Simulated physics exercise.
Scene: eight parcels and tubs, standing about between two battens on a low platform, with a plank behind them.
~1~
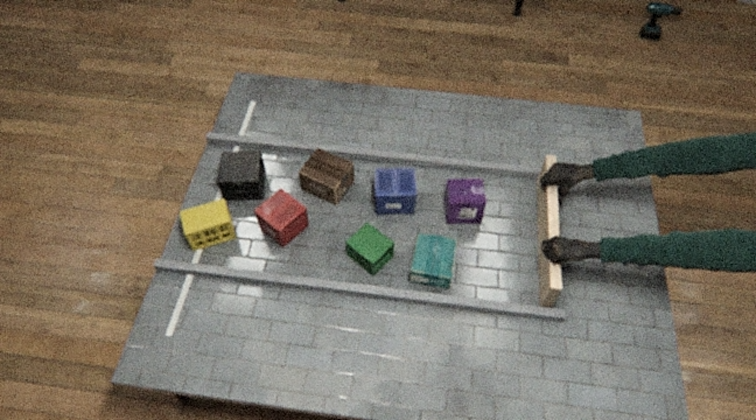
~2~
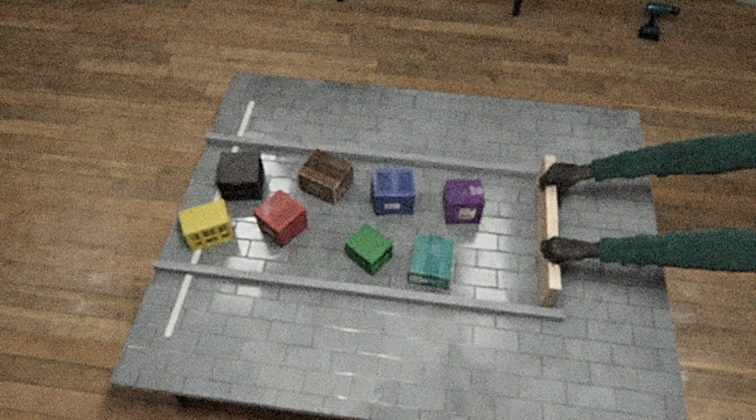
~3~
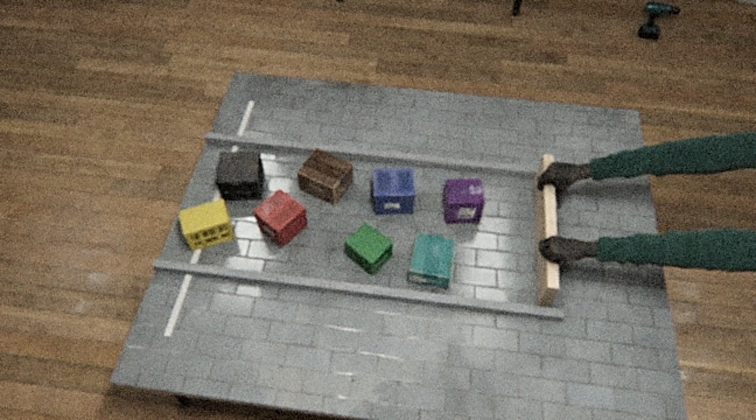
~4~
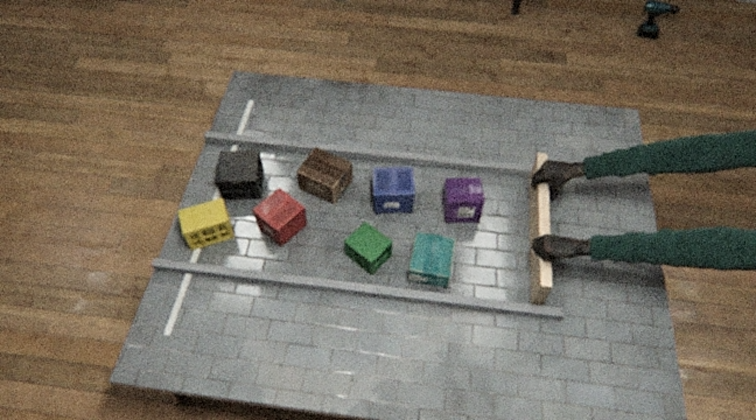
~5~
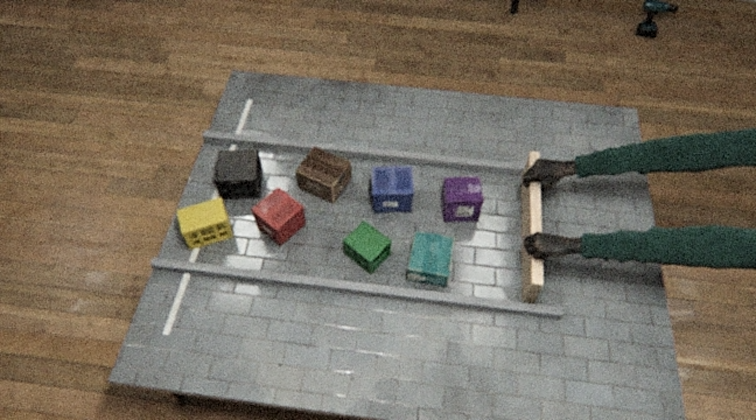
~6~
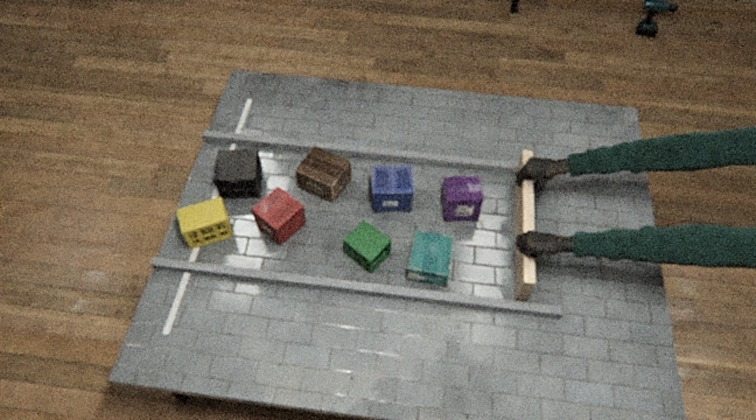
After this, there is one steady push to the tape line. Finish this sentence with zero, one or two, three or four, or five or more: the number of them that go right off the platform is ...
The number of them that go right off the platform is five or more.
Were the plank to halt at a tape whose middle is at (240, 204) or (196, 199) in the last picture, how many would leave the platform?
Try 1: 3; try 2: 8.
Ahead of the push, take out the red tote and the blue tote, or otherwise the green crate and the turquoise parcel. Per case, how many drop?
4 in the first try, 4 in the second.
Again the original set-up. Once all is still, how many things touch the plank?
Contact count: 2.
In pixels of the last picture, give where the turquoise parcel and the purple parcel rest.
Going in order: First (178, 230), then (201, 168).
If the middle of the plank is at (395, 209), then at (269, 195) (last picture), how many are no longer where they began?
5 and 8.
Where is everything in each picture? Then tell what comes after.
The first frame shows yellow crate (209, 225); black crate (243, 176); red tote (283, 219); plank (548, 229); tape (217, 202).
The second frame shows black crate (241, 176); green crate (369, 249).
The third frame shows red tote (281, 219); blue tote (394, 192).
The fourth frame shows yellow crate (207, 224); brown box (325, 176).
The fifth frame shows black crate (239, 175); plank (531, 225).
The sixth frame shows yellow crate (205, 223); black crate (239, 174); red tote (280, 217); plank (524, 223); tape (213, 201).
A little later, none off yet; yellow crate at rest near (205, 223); black crate at rest near (239, 174); red tote at rest near (280, 217).
Next, none off yet; yellow crate at rest near (205, 223); black crate shifted about its own width near (186, 168); red tote shifted about its own width near (258, 206).
When it is over, the number that fall off is five or more; down, blue tote, green crate, brown box, red tote, black crate and yellow crate.
